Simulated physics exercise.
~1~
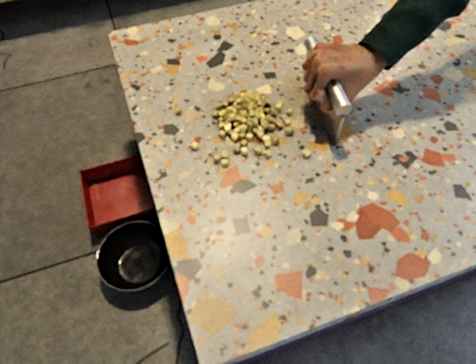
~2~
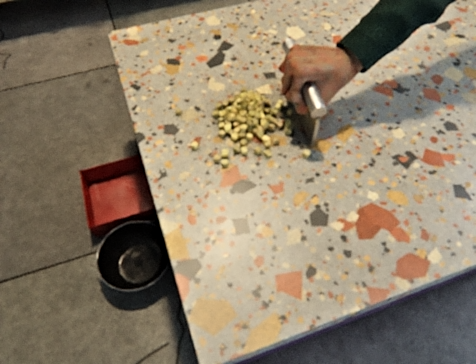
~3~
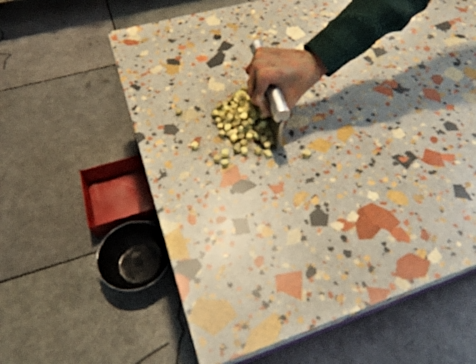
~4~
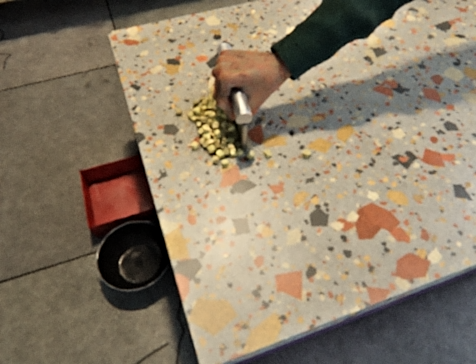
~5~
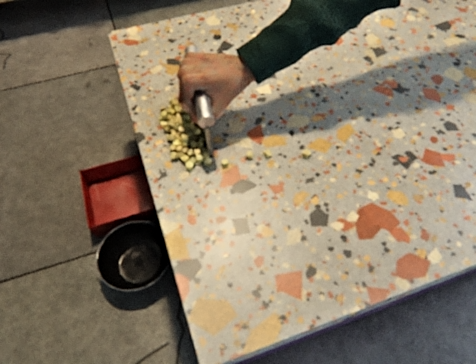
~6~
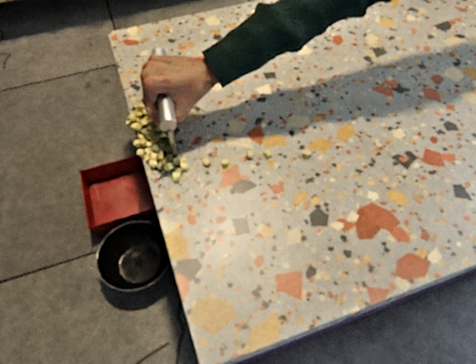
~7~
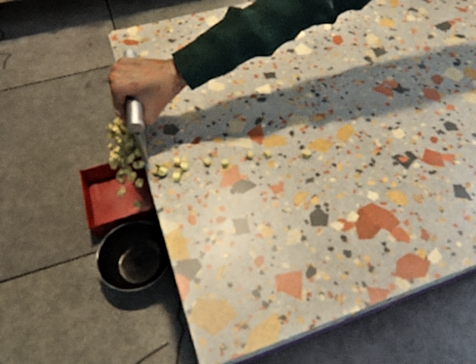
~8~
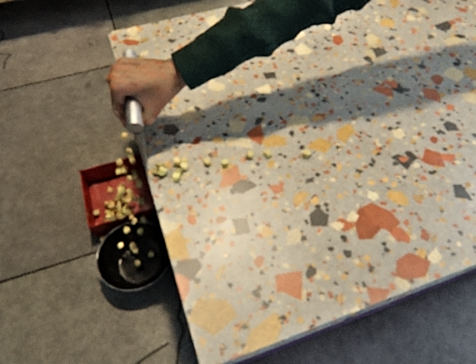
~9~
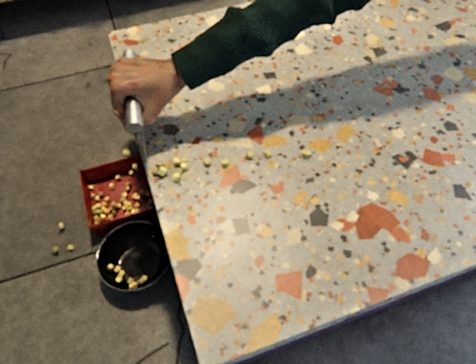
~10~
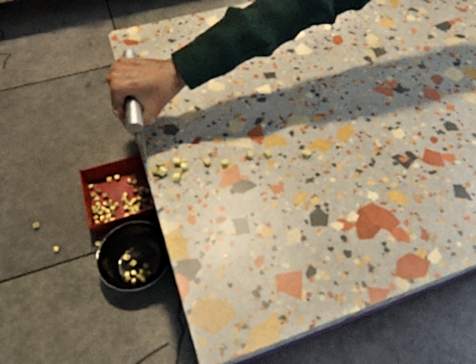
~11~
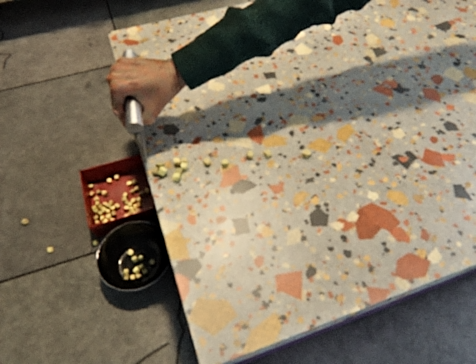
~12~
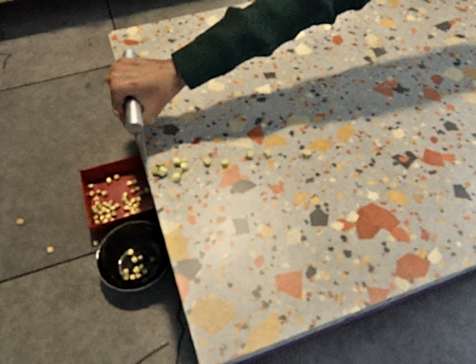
At first, a pile of small pale cubes sits on a speckled stone tabletop as a hand in a dark green sleeve holds a metal scraper to its right. The hand pushes the scraper left, gathering the cubes and sweeping them toward the table's edge, leaving a thin trail behind. When the scraper reaches the edge it stops, and the cubes tumble over. Most drop into a red tin, while some land in the black bowl beside it. A couple roll left across the grey floor and come to rest, and a few cubes stay on the table.
